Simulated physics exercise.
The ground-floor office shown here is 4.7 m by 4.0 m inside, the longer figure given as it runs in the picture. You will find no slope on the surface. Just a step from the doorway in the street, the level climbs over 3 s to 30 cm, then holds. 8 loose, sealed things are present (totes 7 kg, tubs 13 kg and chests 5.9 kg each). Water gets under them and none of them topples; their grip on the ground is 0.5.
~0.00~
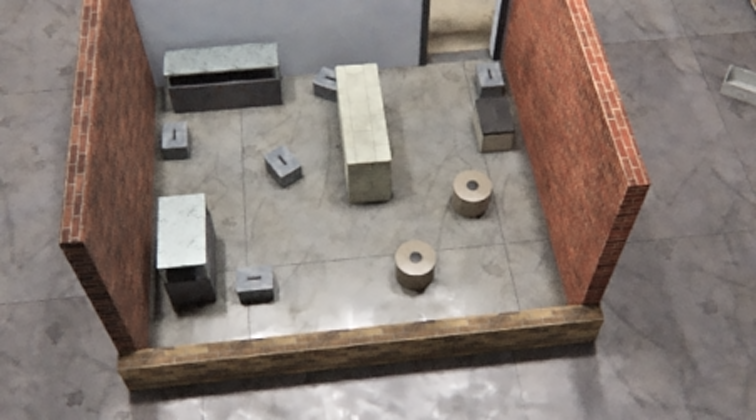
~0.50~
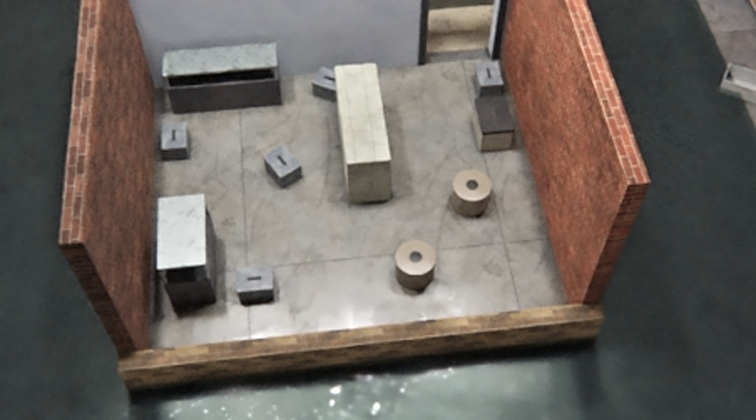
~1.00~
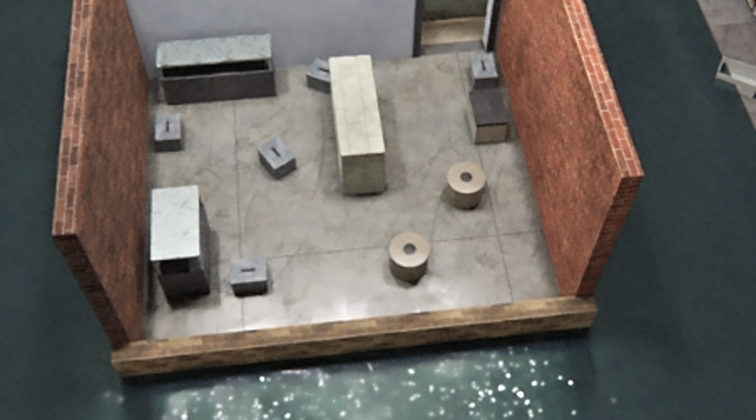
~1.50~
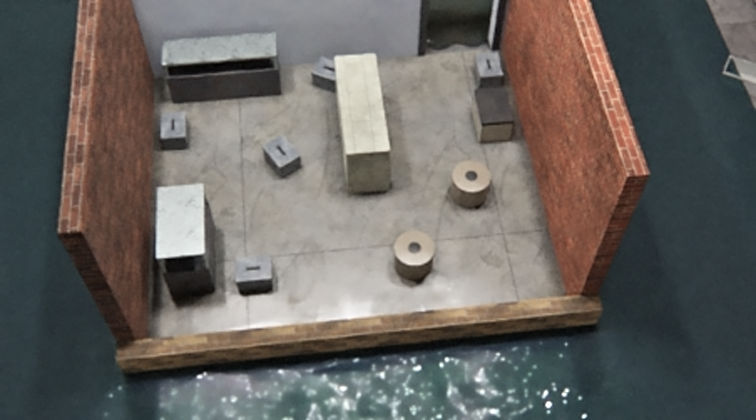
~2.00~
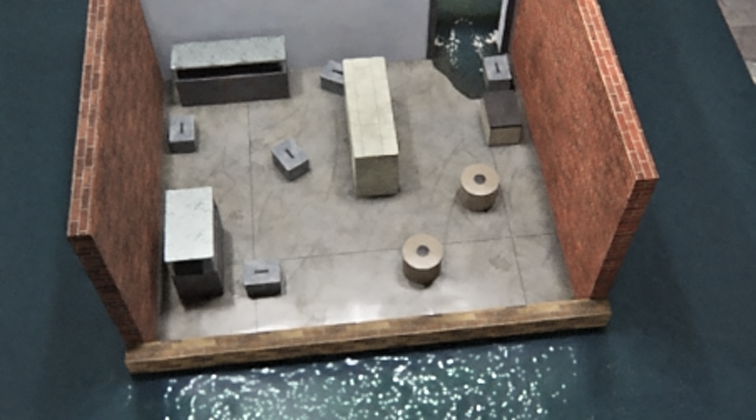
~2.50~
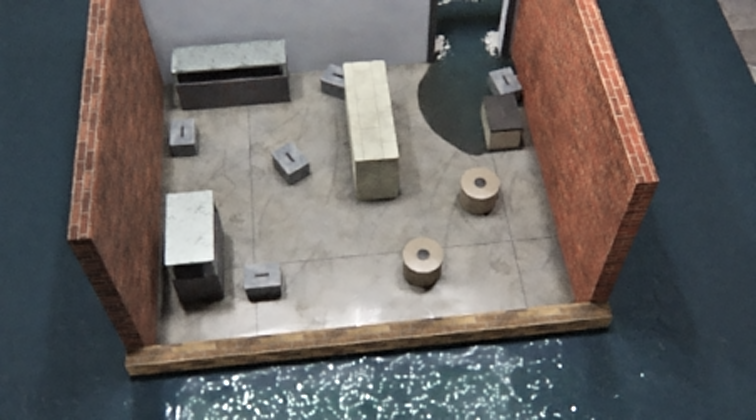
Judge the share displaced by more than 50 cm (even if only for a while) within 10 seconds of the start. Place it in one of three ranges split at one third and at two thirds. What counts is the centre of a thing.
Range: The middle, one to two thirds.
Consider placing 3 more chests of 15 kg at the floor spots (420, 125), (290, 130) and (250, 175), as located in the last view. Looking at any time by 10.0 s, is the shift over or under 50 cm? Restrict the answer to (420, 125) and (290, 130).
Order as asked: Farther and not as far.
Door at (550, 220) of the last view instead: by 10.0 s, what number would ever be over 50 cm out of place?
Then it comes to 6 of them.
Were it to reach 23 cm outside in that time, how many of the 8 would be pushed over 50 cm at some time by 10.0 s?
It would come to 5 of them.
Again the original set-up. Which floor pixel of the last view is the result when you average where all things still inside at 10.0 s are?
(262, 186).
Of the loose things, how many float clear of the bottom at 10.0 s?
At that moment 5.
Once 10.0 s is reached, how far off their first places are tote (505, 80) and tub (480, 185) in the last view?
They've ended up 300 cm and 400 cm away, in that order.
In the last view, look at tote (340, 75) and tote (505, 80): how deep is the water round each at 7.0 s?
Around 1 cm and 5 cm.
After 3.5 s 2 of 8 are over 50 cm from their spots; 1 afloat.
After 4.5 s 3 of 8 are over 50 cm from their spots; 1 afloat.
After 7.0 s 4 of 8 are over 50 cm from their spots; 2 afloat.
After 10.0 s 5 of 8 are over 50 cm from their spots, and 5 have been at some point; 5 afloat.
